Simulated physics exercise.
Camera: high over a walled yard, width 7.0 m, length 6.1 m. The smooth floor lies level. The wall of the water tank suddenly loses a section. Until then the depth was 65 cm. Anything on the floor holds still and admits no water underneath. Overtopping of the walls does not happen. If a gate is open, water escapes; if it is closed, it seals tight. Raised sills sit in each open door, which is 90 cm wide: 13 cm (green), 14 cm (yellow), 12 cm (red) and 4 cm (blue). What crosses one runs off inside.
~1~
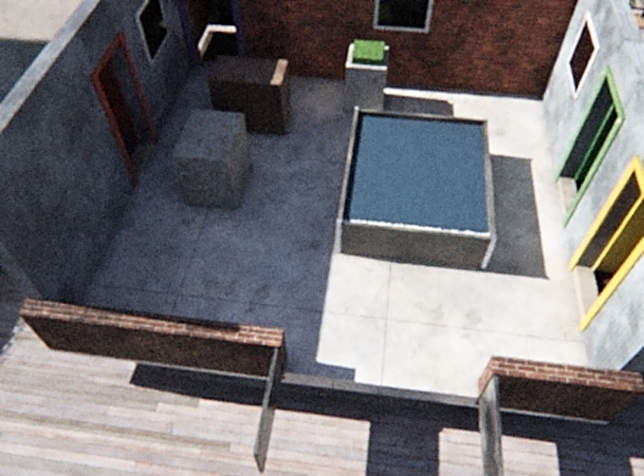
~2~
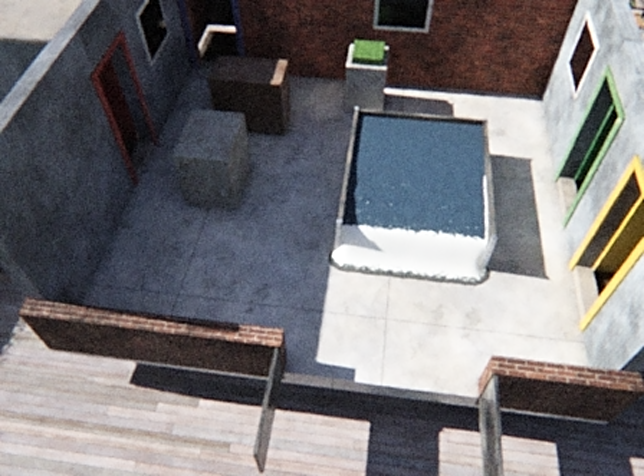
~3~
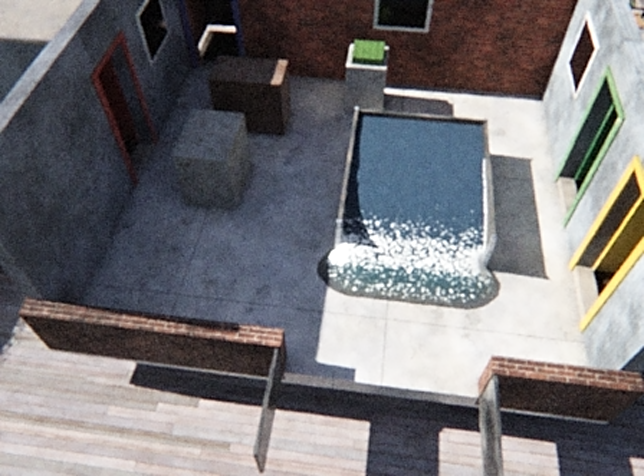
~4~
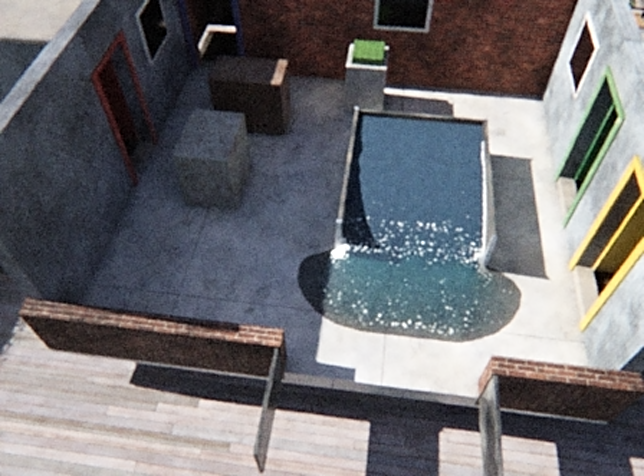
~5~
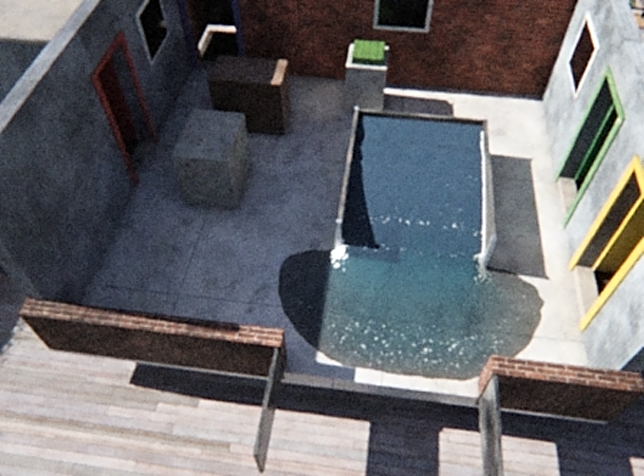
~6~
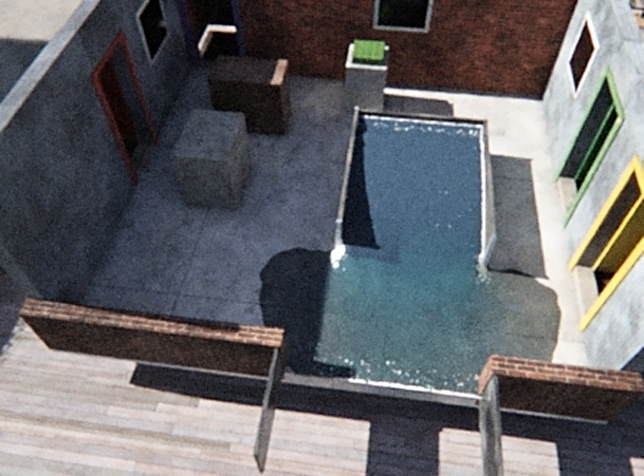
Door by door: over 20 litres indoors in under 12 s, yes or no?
Green door: No, yellow door: No, red door: No, blue door: No.
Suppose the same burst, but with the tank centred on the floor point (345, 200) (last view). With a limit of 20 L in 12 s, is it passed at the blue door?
Then, at blue, it's too much.
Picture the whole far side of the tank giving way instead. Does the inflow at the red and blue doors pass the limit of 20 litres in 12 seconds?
Red: Within the limit; blue: Exceeding the limit.
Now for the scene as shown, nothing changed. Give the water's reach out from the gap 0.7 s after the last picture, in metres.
That comes to near 3.6 m out.
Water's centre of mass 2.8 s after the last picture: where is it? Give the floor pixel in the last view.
It lies at roughly (407, 257) in pixels.
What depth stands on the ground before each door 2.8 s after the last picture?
Door by door, in cm: Green reads 4, yellow reads 9, red reads 0, blue reads 0.
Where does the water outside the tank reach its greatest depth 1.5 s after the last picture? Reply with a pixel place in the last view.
In the final picture, near (593, 394).
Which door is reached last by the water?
The final one is the blue door.
Then, 0.7 s after the last picture water covers 25 % of the floor and is deepest (31 cm) near (593, 394); green door not reached, yellow door 2 cm at the sill, 0 L in, red door not reached, blue door not reached.
Then, 1.5 s after the last picture water covers 25 % of the floor and is deepest (34 cm) near (593, 394); green door not reached, yellow door 8 cm at the sill, 0 L in, red door not reached, blue door not reached.
Then, 2.8 s after the last picture water covers 40 % of the floor and is deepest (21 cm) near (578, 392); green door 4 cm at the sill, 0 L in, yellow door 9 cm at the sill, 0 L in, red door not reached, blue door not reached.
Then, 6.3 s after the last picture water covers 65 % of the floor and is deepest (10 cm) near (537, 130); green door 2 cm at the sill, 0 L in, yellow door 5 cm at the sill, 0 L in, red door 2 cm at the sill, 0 L in, blue door not reached.
Then, 11.3 s after the last picture water covers 85 % of the floor and is deepest (6 cm) near (391, 106); green door 3 cm at the sill, 0 L in, yellow door 3 cm at the sill, 0 L in, red door 2 cm at the sill, 0 L in, blue door 3 cm at the sill, 2 L in.
